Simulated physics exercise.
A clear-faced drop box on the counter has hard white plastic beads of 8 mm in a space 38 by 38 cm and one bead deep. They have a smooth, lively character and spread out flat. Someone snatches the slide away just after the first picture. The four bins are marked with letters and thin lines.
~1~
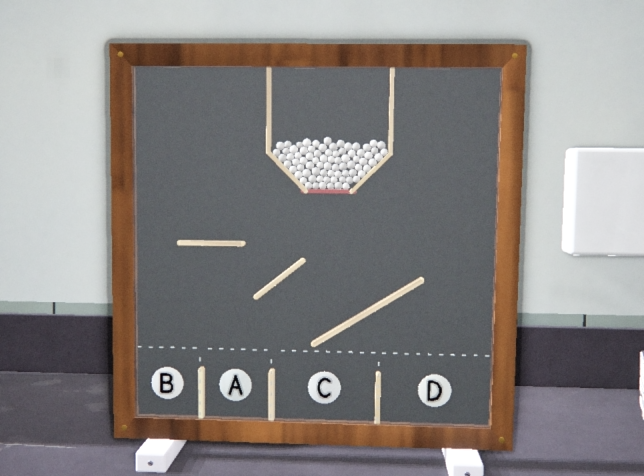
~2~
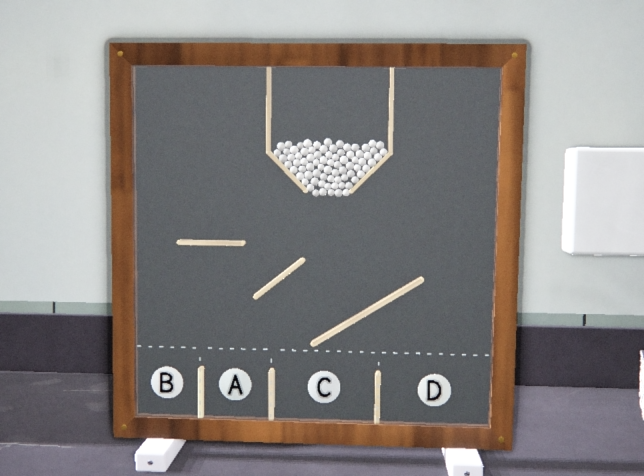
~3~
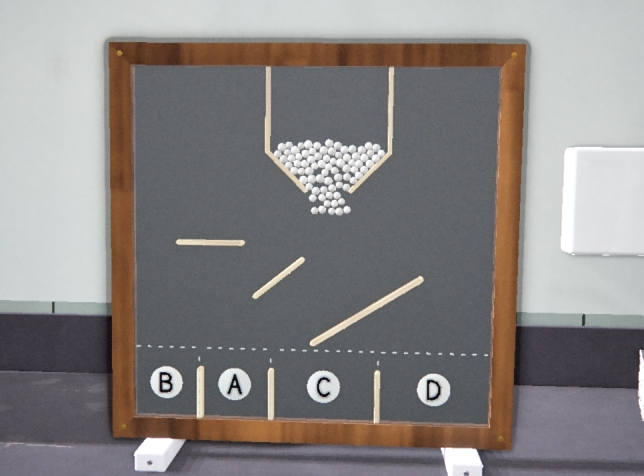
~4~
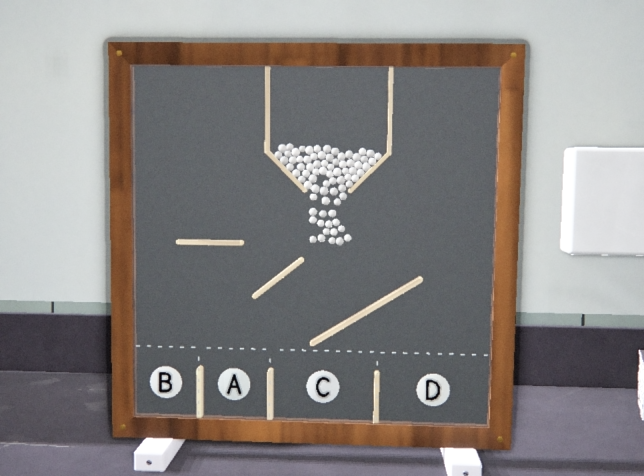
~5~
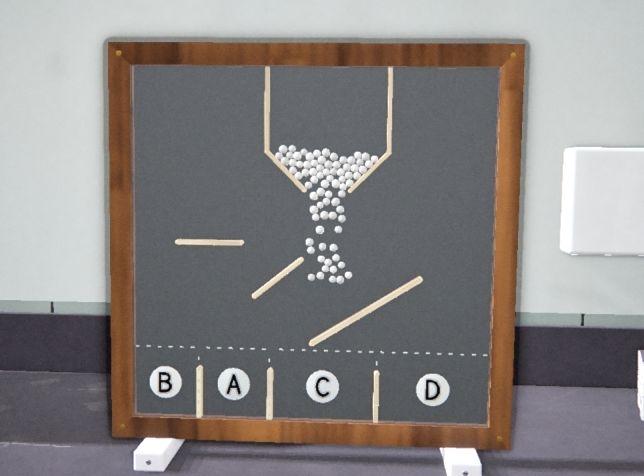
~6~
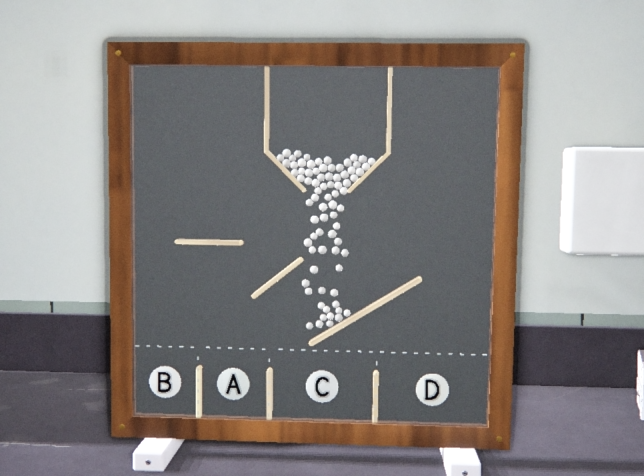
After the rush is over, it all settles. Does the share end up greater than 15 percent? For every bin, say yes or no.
A: Yes. B: No. C: Yes. D: No.
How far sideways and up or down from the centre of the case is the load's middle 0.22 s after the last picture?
Offset: Approx. 2 cm left, 11 cm below.
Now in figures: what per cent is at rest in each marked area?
Bin A: 40; bin B: 10; bin C: 50; bin D: 0.
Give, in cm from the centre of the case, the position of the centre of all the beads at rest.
About 4 cm left and 18 cm below.
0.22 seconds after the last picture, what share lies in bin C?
About 25 per cent.
Then, 0.10 s after the last picture, the beads' middle is in line with and 4 cm below the centre; A 5 %, C 10 %.
Then, 0.22 s after the last picture, the beads' middle is 2 cm left of and 11 cm below the centre; A 25 %, B 5 %, C 25 %.
Then, 0.45 s after the last picture, the beads' middle is 4 cm left of and 17 cm below the centre; A 40 %, B 10 %, C 45 %.
All still 1.4 s after it, A 40 %, B 10 %, C 50 %, D 0 %.
